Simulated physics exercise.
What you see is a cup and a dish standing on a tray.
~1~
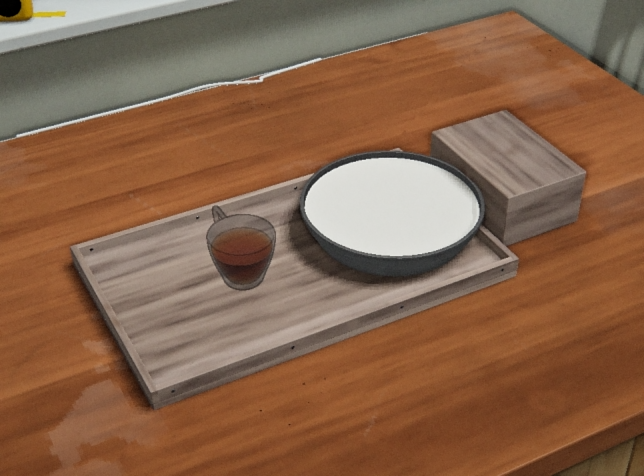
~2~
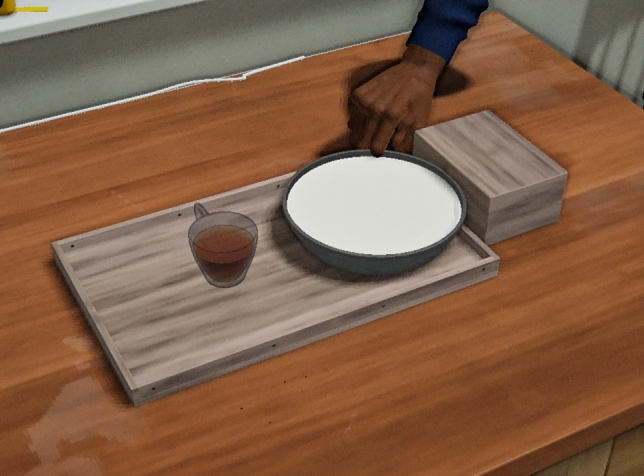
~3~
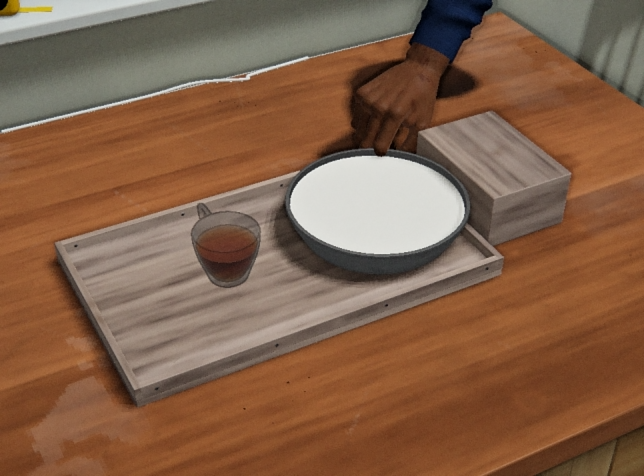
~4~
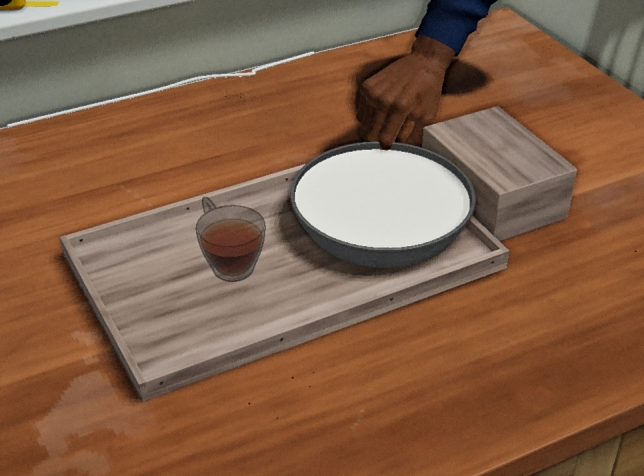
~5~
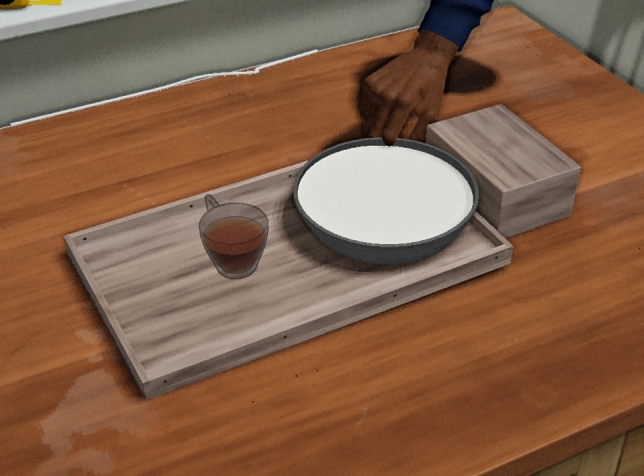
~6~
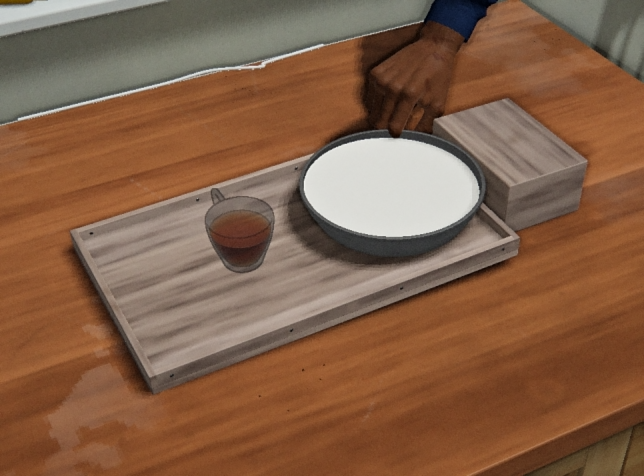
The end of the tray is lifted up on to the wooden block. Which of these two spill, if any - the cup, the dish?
Cup: I expect no loss from it; dish: I expect some loss from it.
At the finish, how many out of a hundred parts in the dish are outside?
Reading: Some 44 per cent.
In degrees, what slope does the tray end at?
Measured tilt: Approx. 11°.
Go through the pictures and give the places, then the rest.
In the first frame, the tray lies flat; cup (242, 254) about two thirds full; dish (391, 212) about three quarters full; wooden block (544, 210).
The second frame shows a hand takes the end of the tray; cup about two thirds full, surface at (224, 244); dish about three quarters full, surface at (374, 205).
In the third frame, the end is rising; cup (227, 251) about two thirds full; dish (377, 210) about three quarters full.
In the fourth frame, the end has come up a little; cup about two thirds full, surface at (231, 238); dish about three quarters full, surface at (383, 198); wooden block (535, 207).
The fifth frame shows slope near 1°; cup (235, 243) about two thirds full; dish (385, 200) about three quarters full.
The sixth frame shows the tray slopes by about 2°; cup about two thirds full, surface at (241, 229); dish about three quarters full, surface at (392, 186); wooden block (545, 199).
Shortly, the tray slopes by about 6°; cup, none is lost; dish, it has lost some.
Then, the tray slopes by about 12°; cup, none is lost; dish, it has lost some.
At the finish, the tray slopes by about 11°, resting on the wooden block; cup, none is lost; dish, it has lost some.
